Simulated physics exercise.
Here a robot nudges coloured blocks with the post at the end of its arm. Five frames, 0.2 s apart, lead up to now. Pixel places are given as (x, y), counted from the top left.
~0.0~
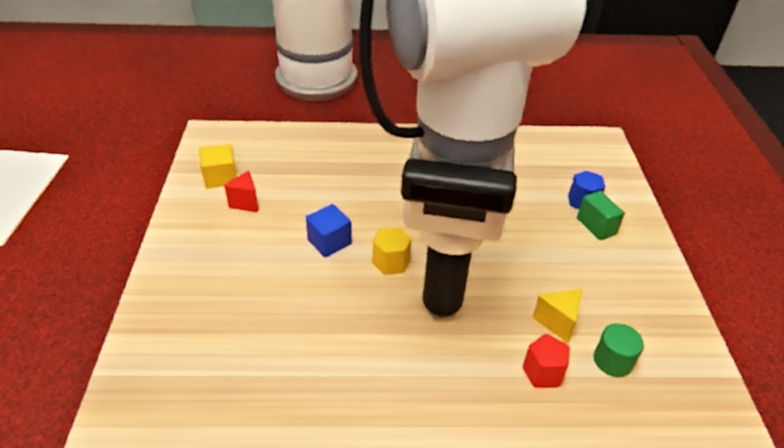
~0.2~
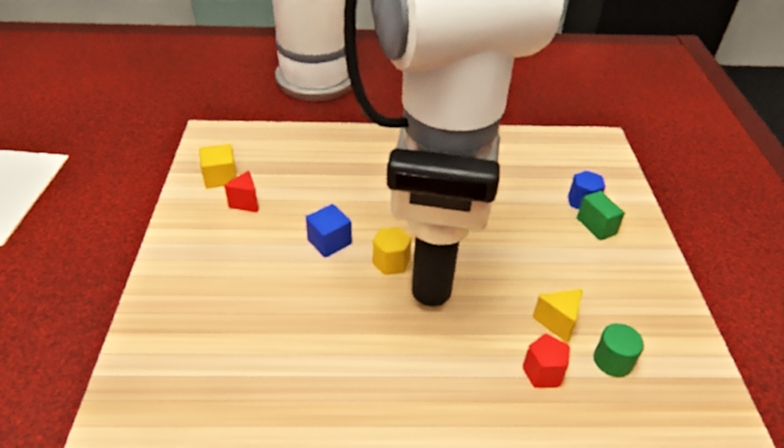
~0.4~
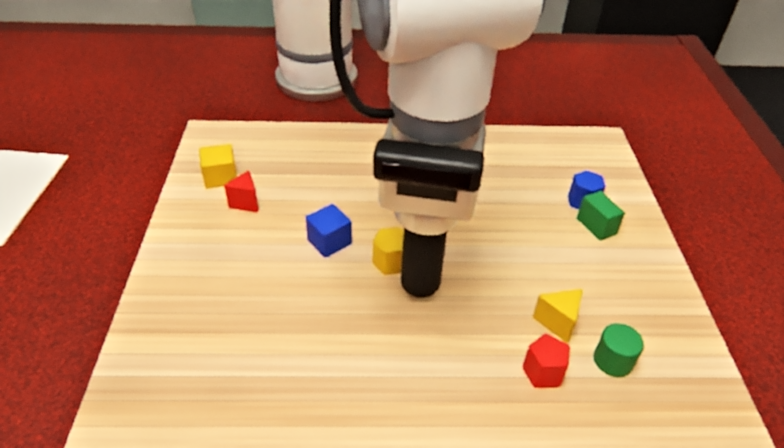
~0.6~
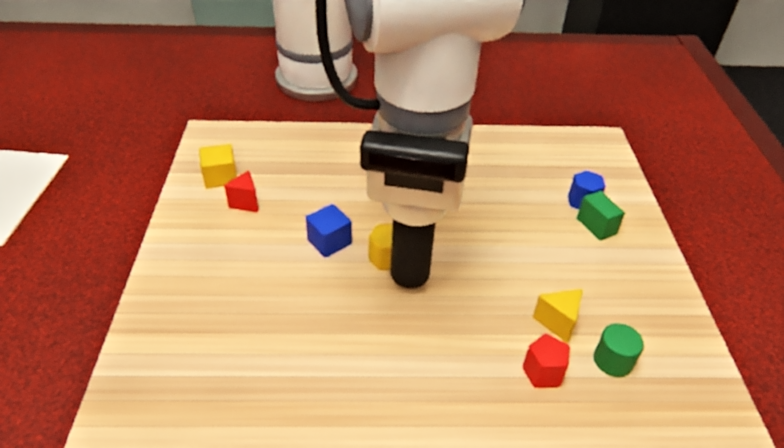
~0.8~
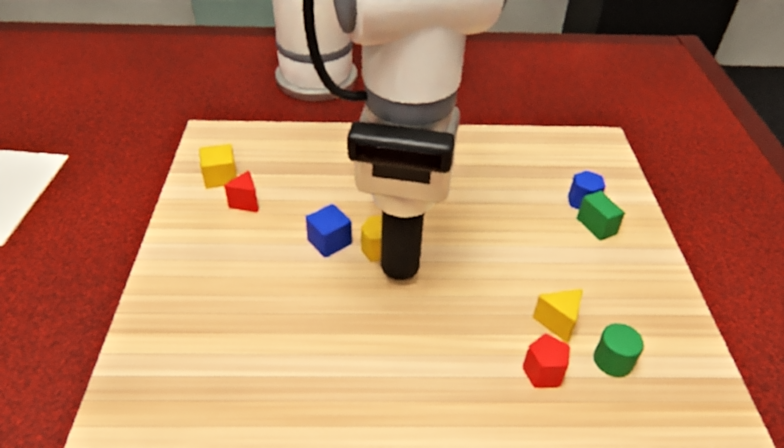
A white robot arm with a black post at its end reaches over a pale wooden board on a red surface, seen from a fixed, raised view. Small blocks lie scattered: yellow and red at upper left, blue and yellow near the centre, blue, green, yellow and red at right. The post glides left and slightly away, then nudges the central yellow block a little toward the blue cube.
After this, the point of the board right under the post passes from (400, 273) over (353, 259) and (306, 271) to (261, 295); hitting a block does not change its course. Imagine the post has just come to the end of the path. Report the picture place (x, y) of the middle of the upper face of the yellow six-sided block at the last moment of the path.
The answer is (365, 211).
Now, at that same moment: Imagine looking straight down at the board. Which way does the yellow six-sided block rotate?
Looking down, it rotates clockwise.
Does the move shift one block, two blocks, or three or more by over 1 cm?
Here I'd predict two blocks moving more than 1 cm.
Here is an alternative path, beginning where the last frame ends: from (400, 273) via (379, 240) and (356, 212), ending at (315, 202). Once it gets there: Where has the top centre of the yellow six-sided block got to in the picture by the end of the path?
It sits at (289, 165).
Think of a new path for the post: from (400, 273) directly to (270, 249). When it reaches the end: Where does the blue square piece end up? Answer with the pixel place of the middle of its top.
Top centre: (311, 206).
What follows on the original path. One third of the way, post (351, 252); blue square piece (324, 217), turned 10° anticlockwise; yellow six-sided block (365, 211), turned 70° clockwise.
Two thirds of the way, post (304, 265); blue square piece (315, 214); yellow six-sided block (365, 211), turned 70° clockwise.
At the end, post (260, 288); blue square piece (315, 214); yellow six-sided block (365, 211), turned 70° clockwise.
